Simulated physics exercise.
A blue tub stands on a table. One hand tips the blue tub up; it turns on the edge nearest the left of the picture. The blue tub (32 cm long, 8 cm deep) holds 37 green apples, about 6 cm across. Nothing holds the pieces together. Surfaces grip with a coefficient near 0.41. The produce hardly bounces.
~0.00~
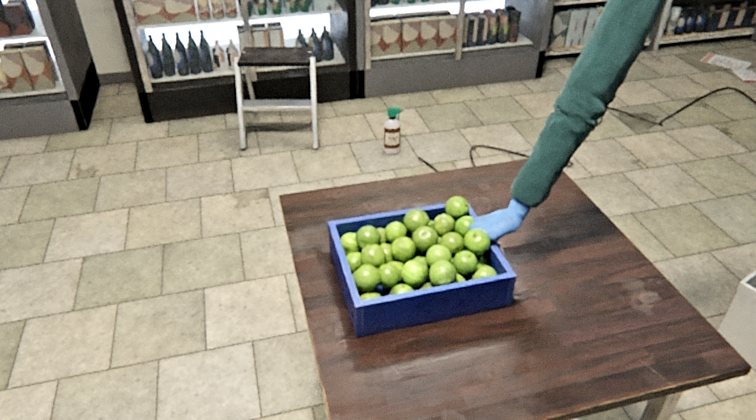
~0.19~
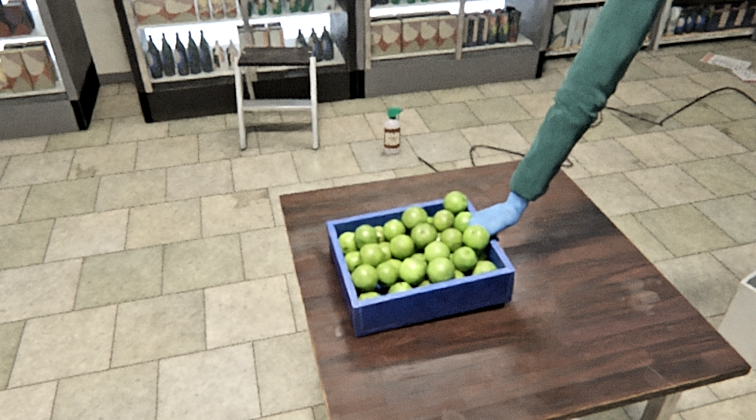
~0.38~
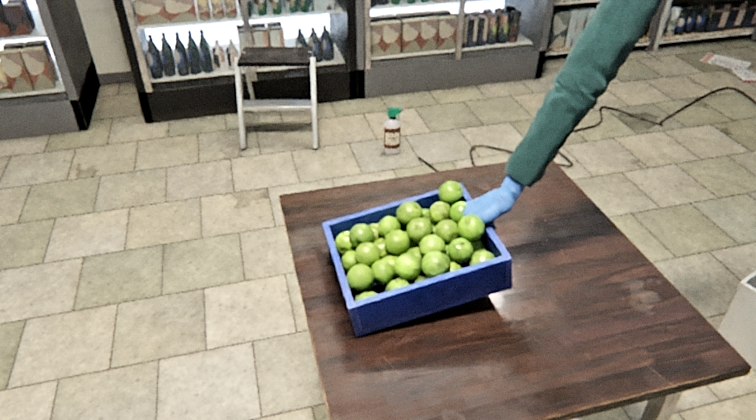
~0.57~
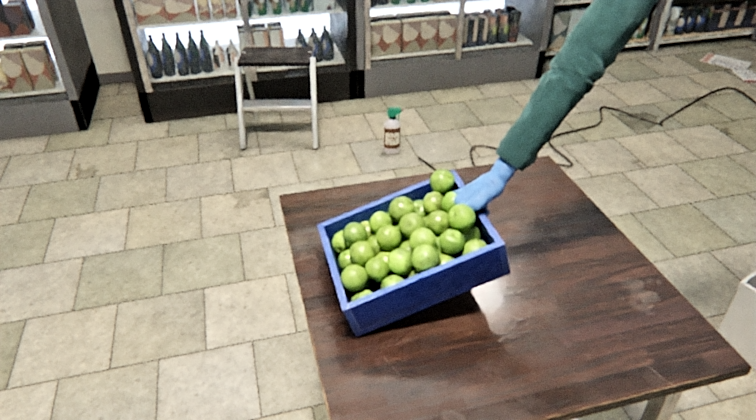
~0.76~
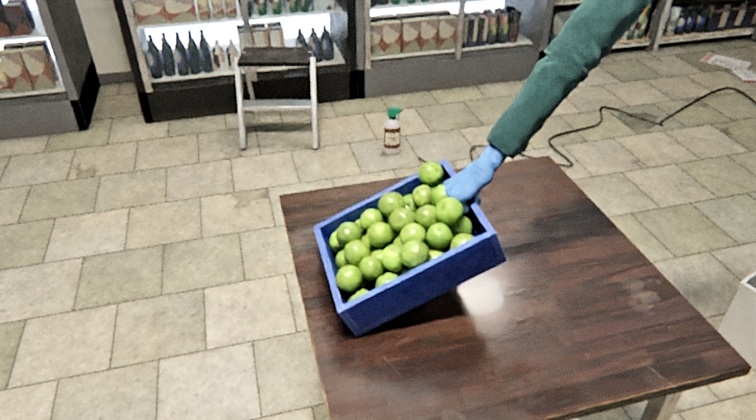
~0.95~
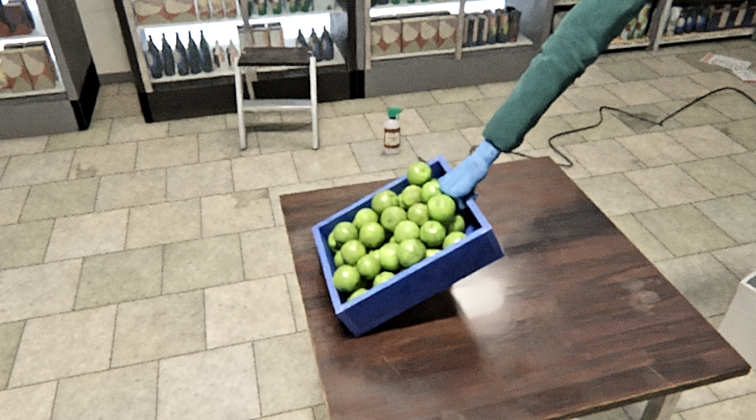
In a shop with a tiled floor, a blue-gloved hand grips the right side of a blue tub of green apples on a wooden table and gradually raises it, tilting the tub moderately onto its left edge.
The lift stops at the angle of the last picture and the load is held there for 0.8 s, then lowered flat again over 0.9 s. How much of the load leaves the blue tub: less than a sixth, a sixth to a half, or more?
The blue tub loses fewer than one in six of its green apples.
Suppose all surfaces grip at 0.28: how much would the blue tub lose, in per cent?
In that case blue tub 0 per cent.
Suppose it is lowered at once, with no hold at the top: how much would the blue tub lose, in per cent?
Then blue tub 0 per cent.
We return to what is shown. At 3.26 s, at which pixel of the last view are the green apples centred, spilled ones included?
At about (410, 263).
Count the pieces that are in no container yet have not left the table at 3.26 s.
About 0.
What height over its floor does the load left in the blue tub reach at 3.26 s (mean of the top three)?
About 11 cm.
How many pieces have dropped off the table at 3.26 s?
Some 0 pieces.
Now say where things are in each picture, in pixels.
In the first frame (we follow the rim corner now nearest the camera), blue tub at (362, 303); tilt 0°; nothing out yet.
The second frame shows blue tub at (359, 303); tilt 3°.
The third frame shows blue tub at (354, 304); tilt 9°.
The fourth frame shows blue tub at (348, 305); tilt 17°.
The fifth frame shows blue tub at (343, 307); tilt 23°.
The sixth frame shows blue tub at (341, 308); tilt 26°; nothing out yet.
After 1.32 s, tilt 26°; 0 of 37 out of the blue tub.
After 1.78 s, tilt 26°; 0 of 37 out of the blue tub.
After 2.43 s, tilt 4°; 0 of 37 out of the blue tub.
When it is over (at 3.26 s), 0 of 37 out of the blue tub. Asked share, 0 of 37, 0 per cent.
